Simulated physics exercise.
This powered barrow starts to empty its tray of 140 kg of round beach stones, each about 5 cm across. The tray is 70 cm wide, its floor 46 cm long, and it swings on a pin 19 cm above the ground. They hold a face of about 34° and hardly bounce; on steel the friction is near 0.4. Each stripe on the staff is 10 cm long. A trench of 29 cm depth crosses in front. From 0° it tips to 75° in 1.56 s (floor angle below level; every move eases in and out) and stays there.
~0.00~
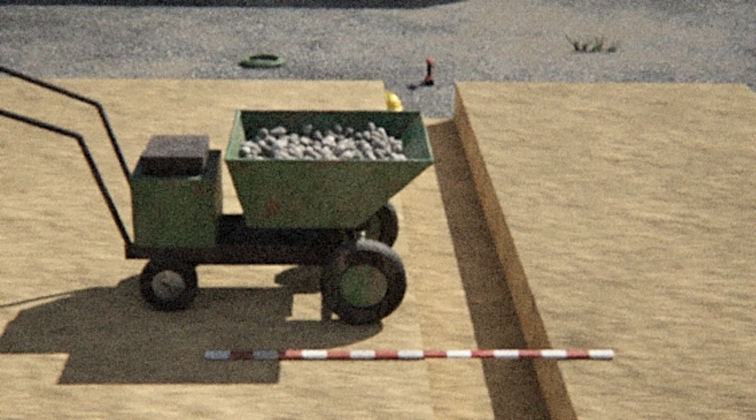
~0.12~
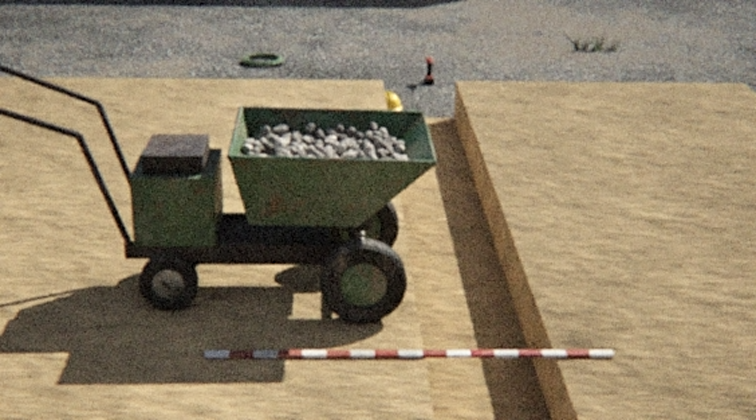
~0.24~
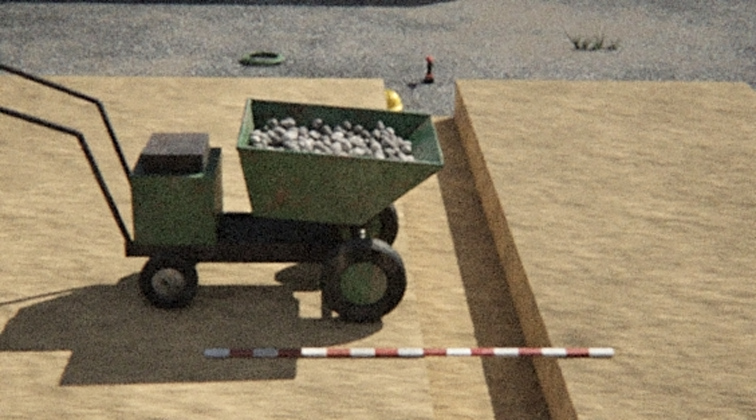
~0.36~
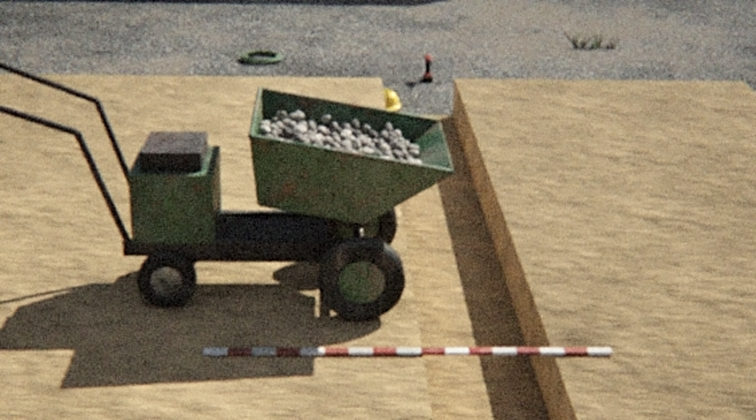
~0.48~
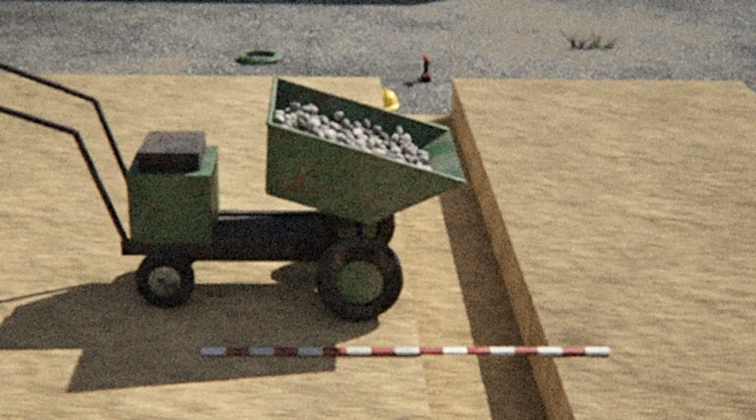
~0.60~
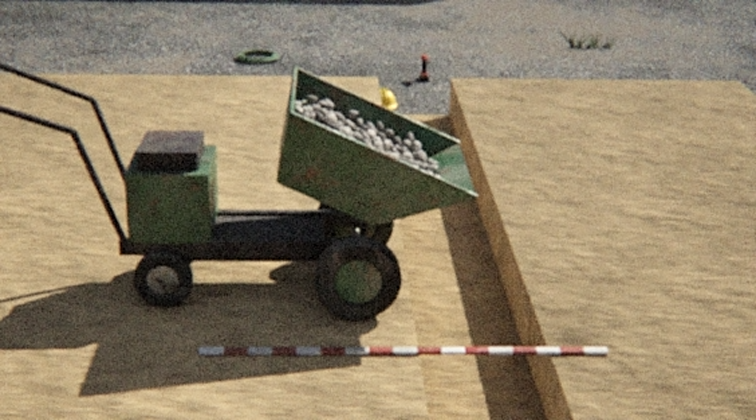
On sandy ground beside a trench, a green barrow's tray of stones tilts steadily to the right.
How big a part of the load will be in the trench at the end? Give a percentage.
Close to 60 in a hundred.
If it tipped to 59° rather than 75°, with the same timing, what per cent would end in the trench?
Then about 55 per cent.
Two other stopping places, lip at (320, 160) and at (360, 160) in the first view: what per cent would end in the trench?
Near 90 per cent from the first place, 100 from the second.
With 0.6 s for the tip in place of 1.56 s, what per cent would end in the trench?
Then about 50 per cent.
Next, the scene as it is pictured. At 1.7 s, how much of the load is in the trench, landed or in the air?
Some 40 per cent.
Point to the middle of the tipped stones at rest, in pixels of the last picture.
Around (512, 322).
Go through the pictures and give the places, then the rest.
In the first frame, the tray is at 0°, its lip at (433, 162); the top of the load is at (347, 140).
In the second frame, lip at (436, 163), floor tilted 1°, highest stones at (319, 140); the stones move at 0.2 m/s on average.
In the third frame, lip at (444, 166), floor tilted 5°, highest stones at (288, 135); the stones move at 0.3 m/s on average.
In the fourth frame, lip at (454, 172), floor tilted 10°, highest stones at (285, 124); the stones move at 0.4 m/s on average.
In the fifth frame, the tray is at 17°, its lip at (465, 183); the top of the load is at (291, 116); the stones move at 0.5 m/s on average.
In the sixth frame, lip at (476, 197), floor tilted 25°, highest stones at (302, 109); the stones move at 0.6 m/s on average.
After 1.2 s the floor is at 63°; 98 % in the tray, 2 % in the trench; the foremost stones are at (520, 262).
After 1.7 s the floor is at 75°; 24 % in the tray, 40 % in the trench, 35 % past the trench; the foremost stones are at (661, 300).
After 2.0 s the floor is at 75°; 2 % in the tray, 58 % in the trench, 41 % past the trench; the foremost stones are at (733, 299).
After 4.0 s the floor is at 75°; 0 % in the tray, 60 % in the trench, 40 % past the trench; the foremost stones are past the picture's edge.
